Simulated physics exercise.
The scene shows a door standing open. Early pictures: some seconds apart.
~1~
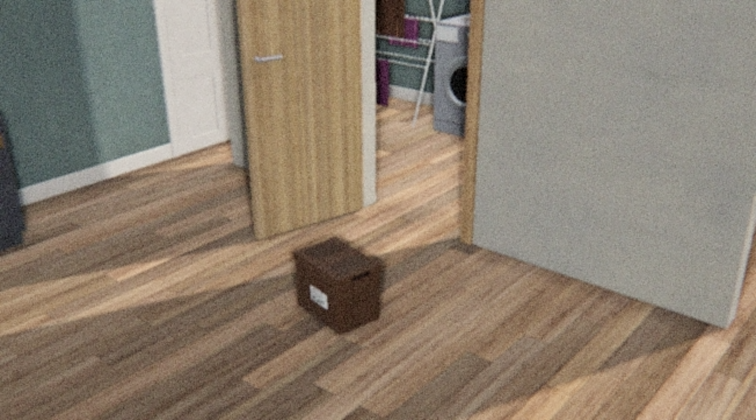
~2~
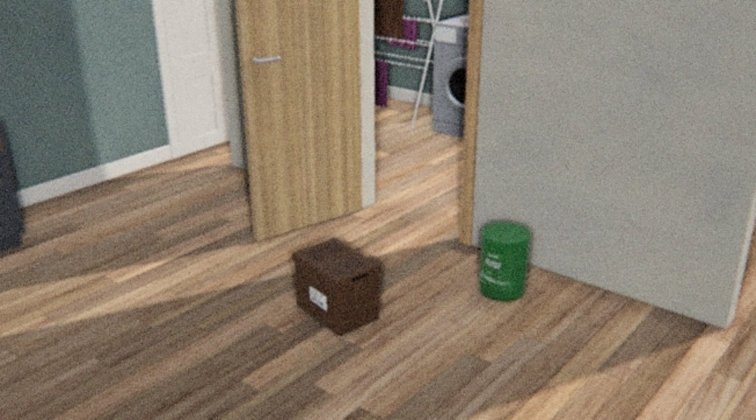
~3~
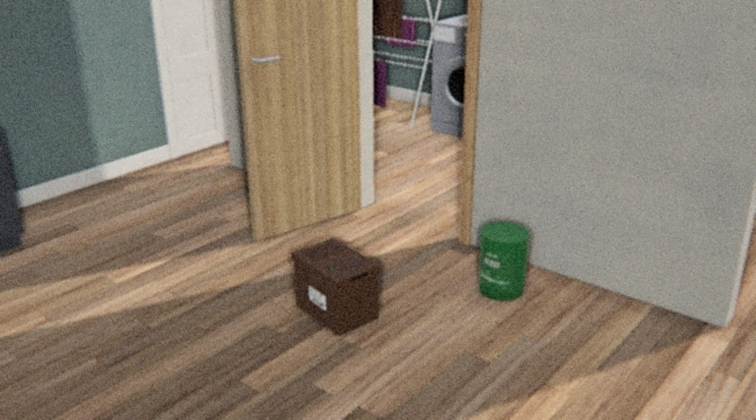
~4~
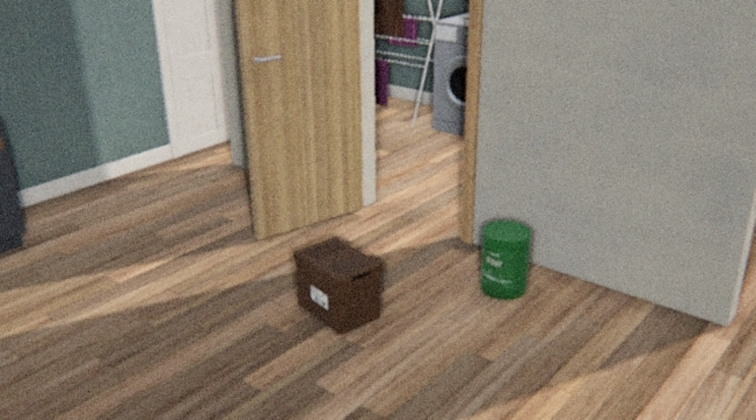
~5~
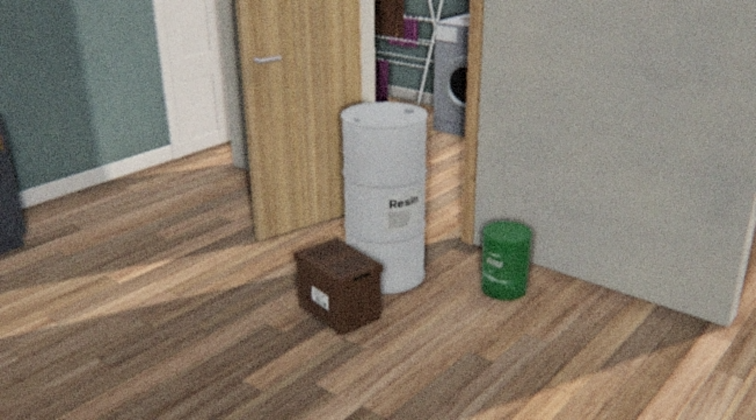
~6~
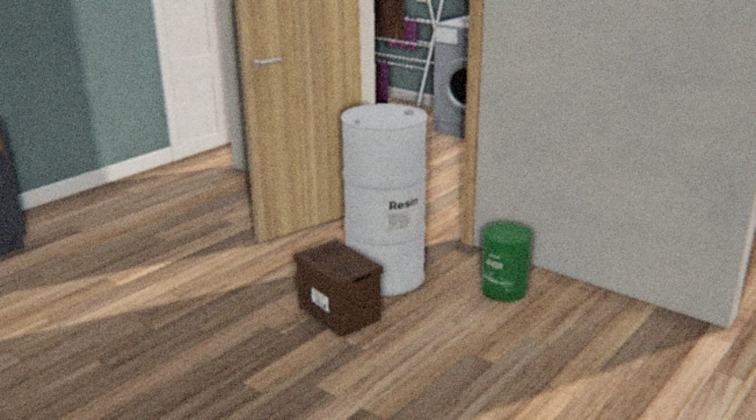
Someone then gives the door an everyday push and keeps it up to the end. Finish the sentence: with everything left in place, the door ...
The door is held partway open.
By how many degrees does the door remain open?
I'd say it stays open by roughly 55 degrees.
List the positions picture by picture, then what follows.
The first picture shows door wide open and still; brown tote (337, 285).
The second picture shows door wide open and still; brown tote (337, 286); green pail (504, 262).
The third picture shows door wide open and still; brown tote (336, 286); green pail (503, 262).
The fourth picture shows door wide open and still; brown tote (338, 285); green pail (505, 260).
The fifth picture shows door wide open and still; brown tote (338, 286); green pail (506, 261).
The sixth picture shows door wide open and still; white drum (385, 199); brown tote (338, 288).
Then, 0.50 s past the last view, open by 94°.
Then, 0.90 s past the last view, open by 77°.
Then, 1.20 s past the last view, open by 63°.
Finally, open by 55°; all 3 still in place. Final places as the last picture's camera would see them, white drum near (385, 199).
